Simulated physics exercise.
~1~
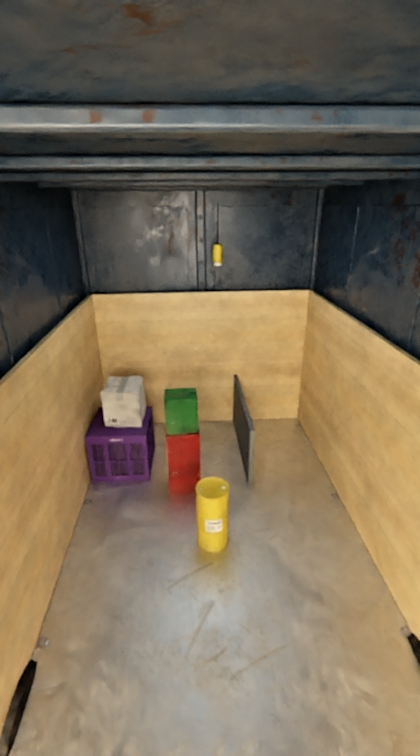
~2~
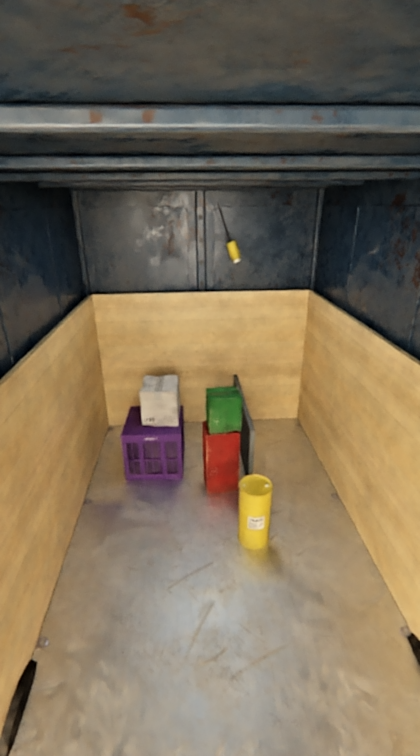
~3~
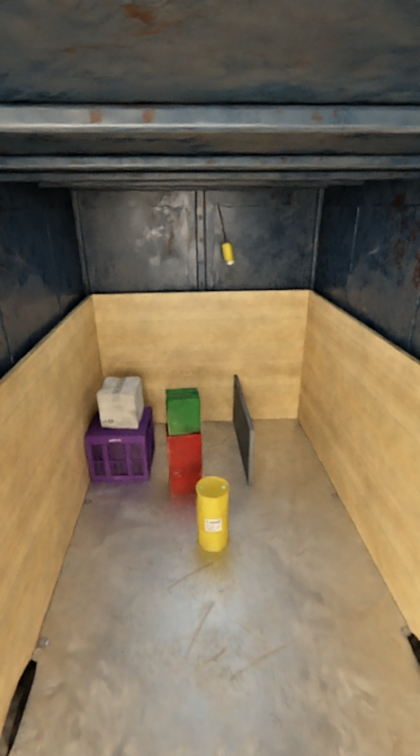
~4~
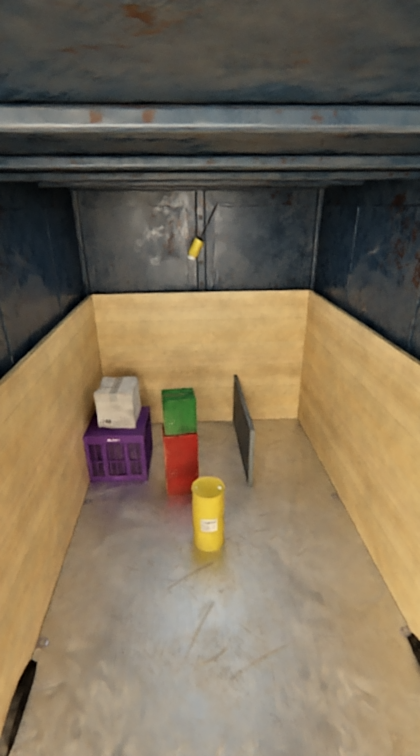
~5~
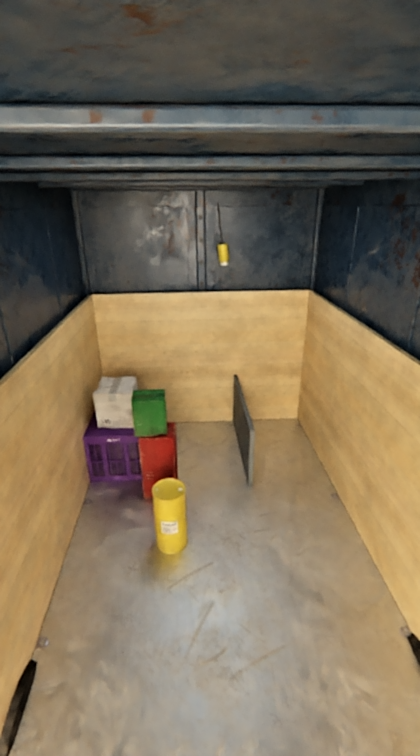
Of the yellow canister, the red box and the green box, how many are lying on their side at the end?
None of them are lying on their side at the end. The yellow canister, the red box and the green box are all still upright.
